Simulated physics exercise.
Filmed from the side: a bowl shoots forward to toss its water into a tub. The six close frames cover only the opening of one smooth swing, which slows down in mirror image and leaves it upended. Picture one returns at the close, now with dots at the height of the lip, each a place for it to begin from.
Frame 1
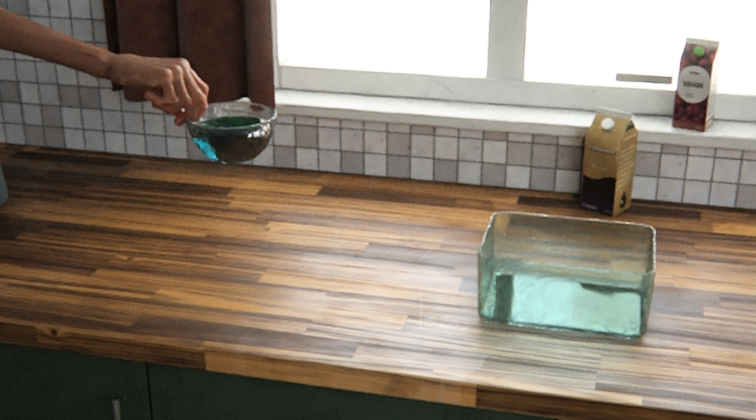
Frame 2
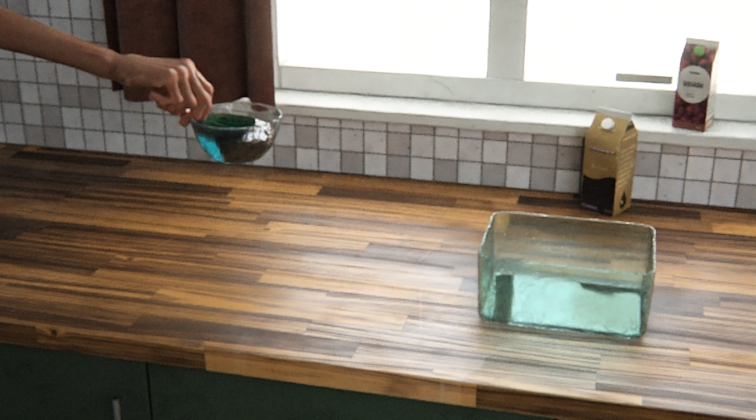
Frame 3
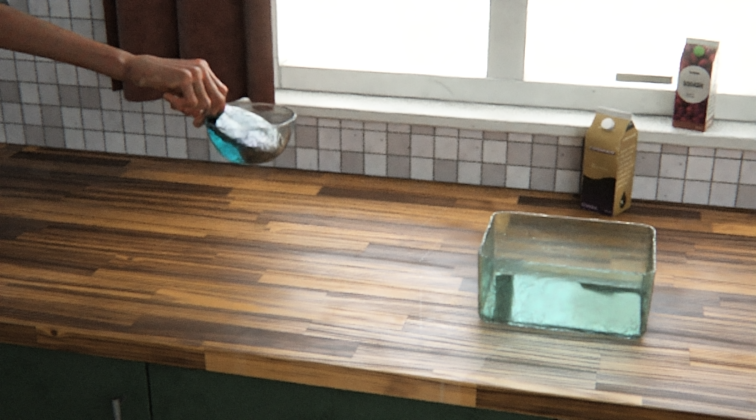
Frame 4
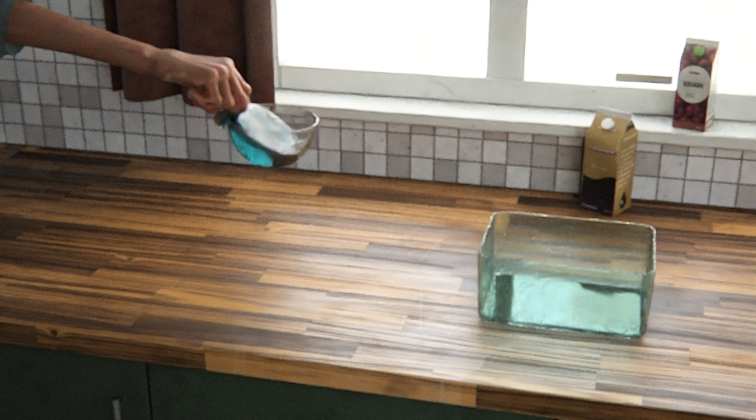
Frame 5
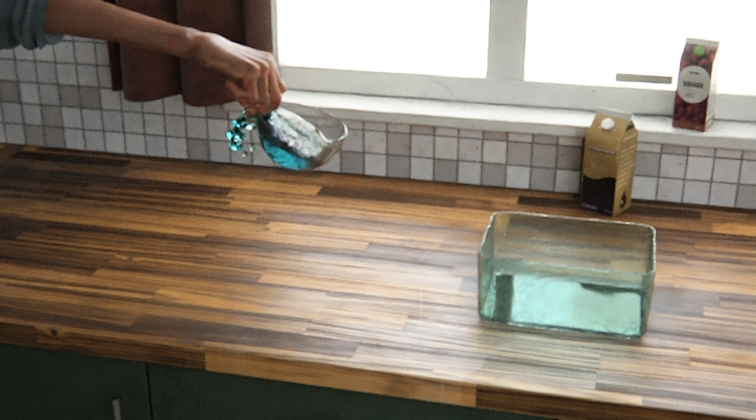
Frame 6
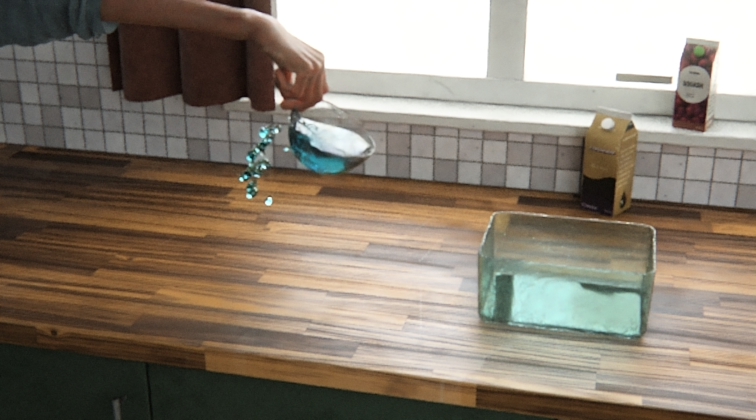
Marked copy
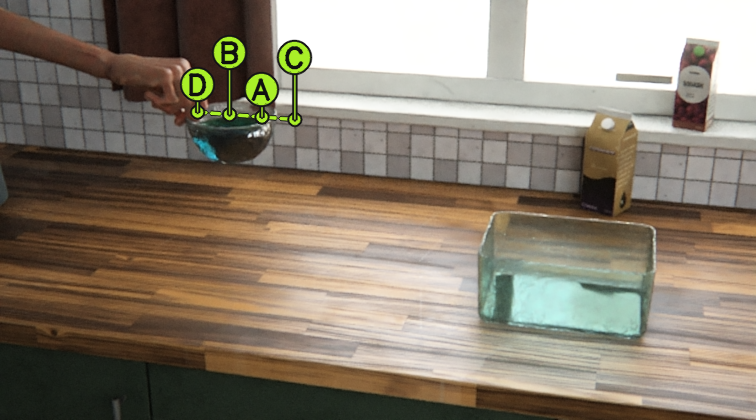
Hand moving a glass bowl of blue water rightward over a wooden counter, liquid slopping over its left rim, then bowl tilting right.
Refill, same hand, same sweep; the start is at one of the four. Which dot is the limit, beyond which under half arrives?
Use spot C.
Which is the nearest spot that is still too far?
That would be A.
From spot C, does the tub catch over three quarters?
No, it does not.
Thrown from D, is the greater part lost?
Yes.
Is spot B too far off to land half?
Yes.
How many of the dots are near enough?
One of the four.
On the marked copy, A at (261, 117); B at (229, 114); C at (294, 119); D at (197, 112).
Choosing A, about 28 % lands in the tub, 63 % falls short and 9 % goes beside or beyond.
Choosing B, about 0 % lands in the tub, 96 % falls short and 4 % goes beside or beyond.
Choosing C, about 65 % lands in the tub, 24 % falls short and 11 % goes beside or beyond.
Choosing D, about 0 % lands in the tub, 99 % falls short.
